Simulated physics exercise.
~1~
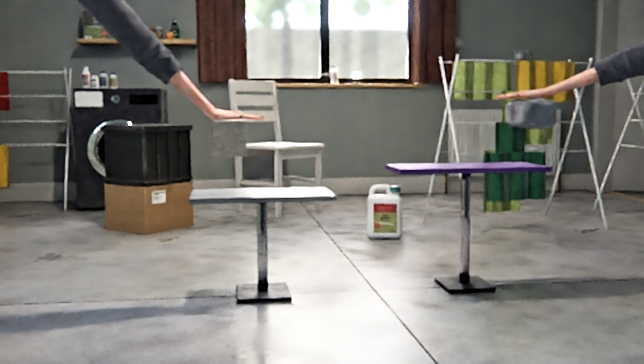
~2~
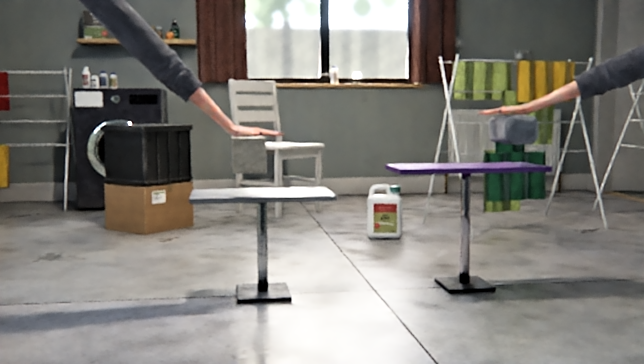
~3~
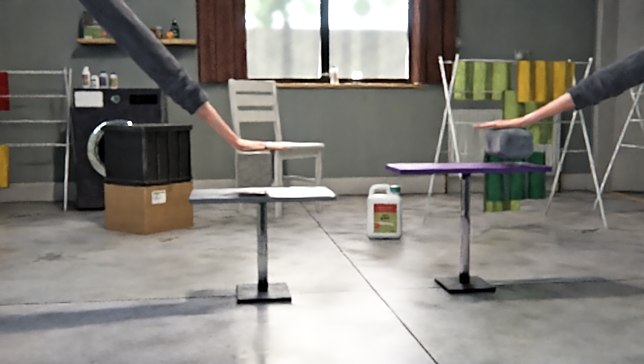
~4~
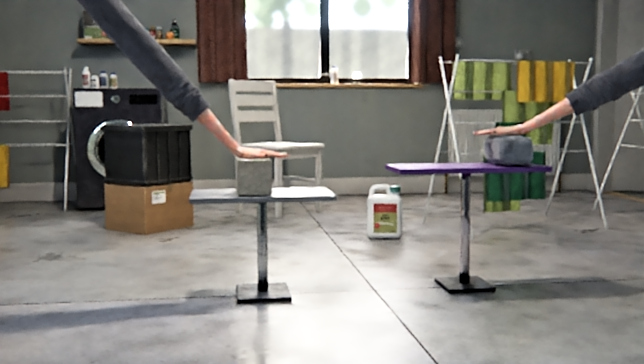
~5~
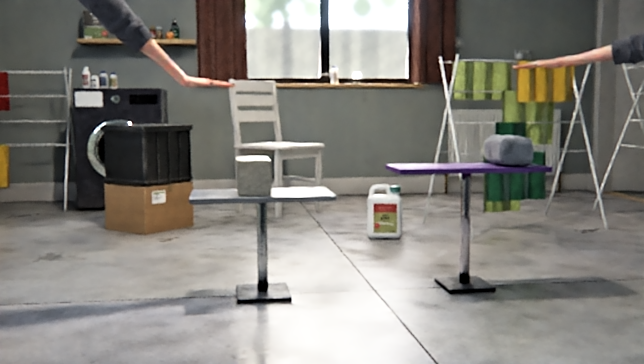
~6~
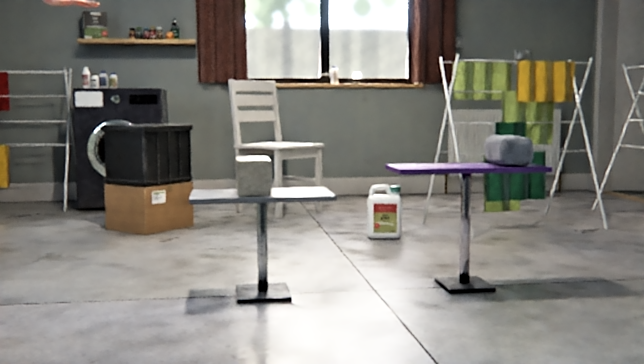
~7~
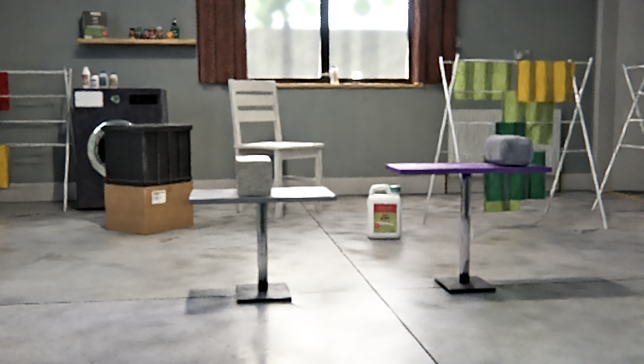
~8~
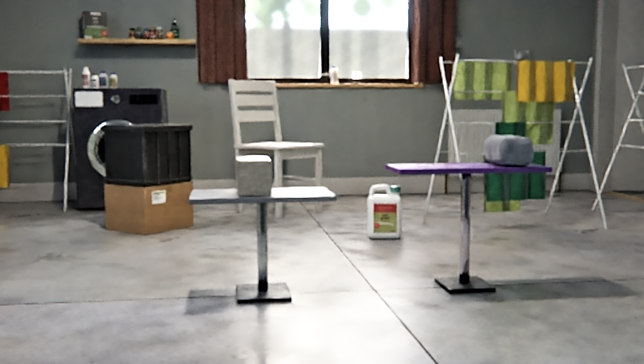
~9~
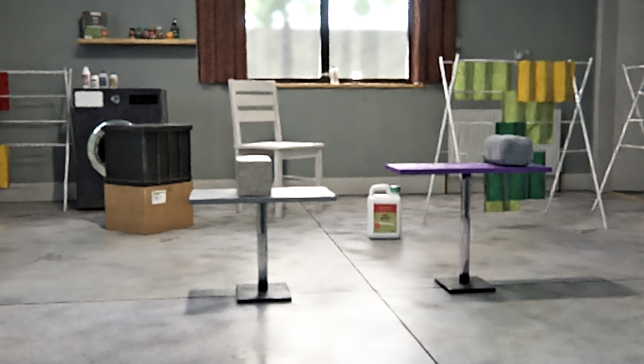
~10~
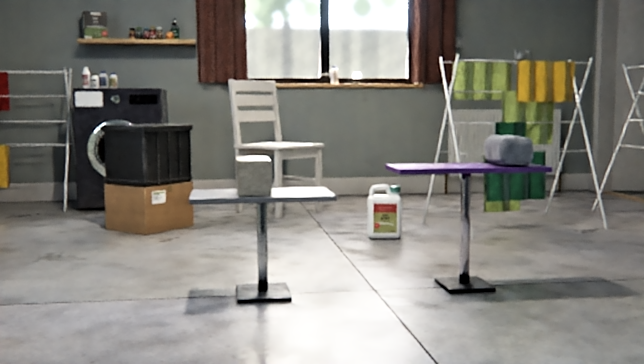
In a laundry room, two hands lower grey blocks onto slim grey and purple stands, then withdraw, leaving both standing steady.
